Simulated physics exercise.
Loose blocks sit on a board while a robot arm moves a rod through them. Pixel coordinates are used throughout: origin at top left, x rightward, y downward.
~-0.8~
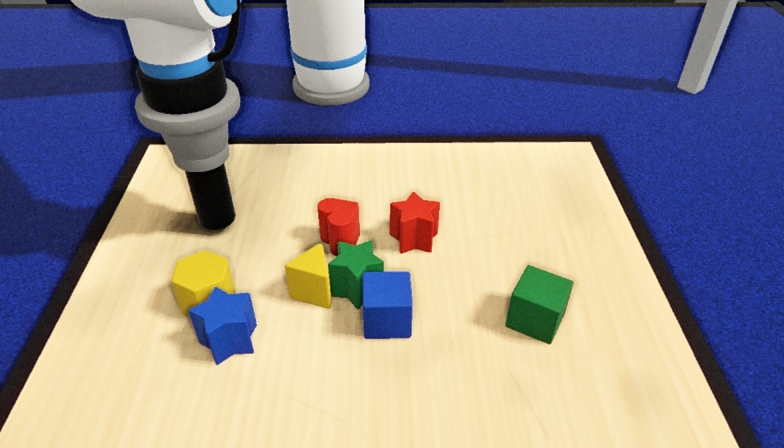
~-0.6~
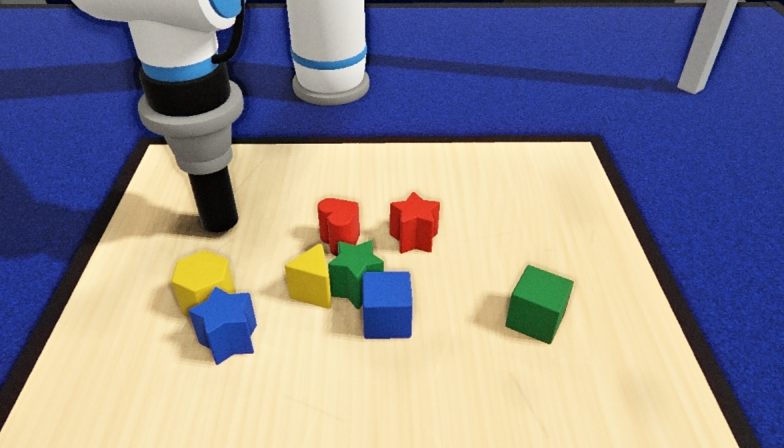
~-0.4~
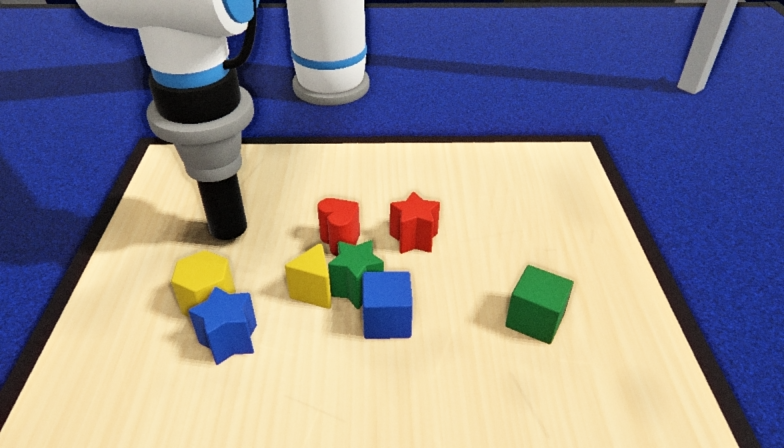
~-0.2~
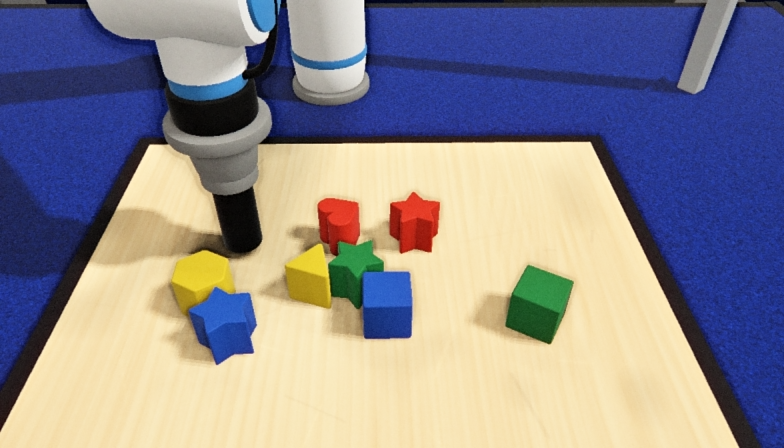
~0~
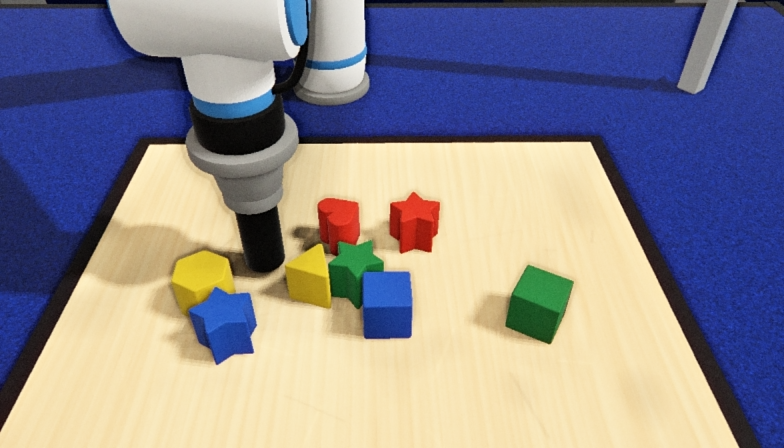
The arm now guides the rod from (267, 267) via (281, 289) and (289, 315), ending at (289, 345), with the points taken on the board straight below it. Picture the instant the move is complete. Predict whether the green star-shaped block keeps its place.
The answer is that it remains undisturbed.
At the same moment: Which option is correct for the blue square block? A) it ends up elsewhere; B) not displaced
That would be B.
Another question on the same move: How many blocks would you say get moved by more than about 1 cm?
Total moved: One.
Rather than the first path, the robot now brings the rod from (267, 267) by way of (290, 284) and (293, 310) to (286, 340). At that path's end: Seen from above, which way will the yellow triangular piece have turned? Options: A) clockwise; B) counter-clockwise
B.
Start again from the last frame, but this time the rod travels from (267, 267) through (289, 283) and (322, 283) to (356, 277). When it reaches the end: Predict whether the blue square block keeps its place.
By then it is displaced.
What follows on the original path. One third of the way, rod (280, 282); yellow triangular piece (313, 263), turned 15° anticlockwise.
Two thirds of the way, rod (287, 308); yellow triangular piece (321, 274), turned 60° anticlockwise.
At the end, rod (288, 337); yellow triangular piece (321, 274), turned 60° anticlockwise; green star-shaped block unmoved; blue square block unmoved.
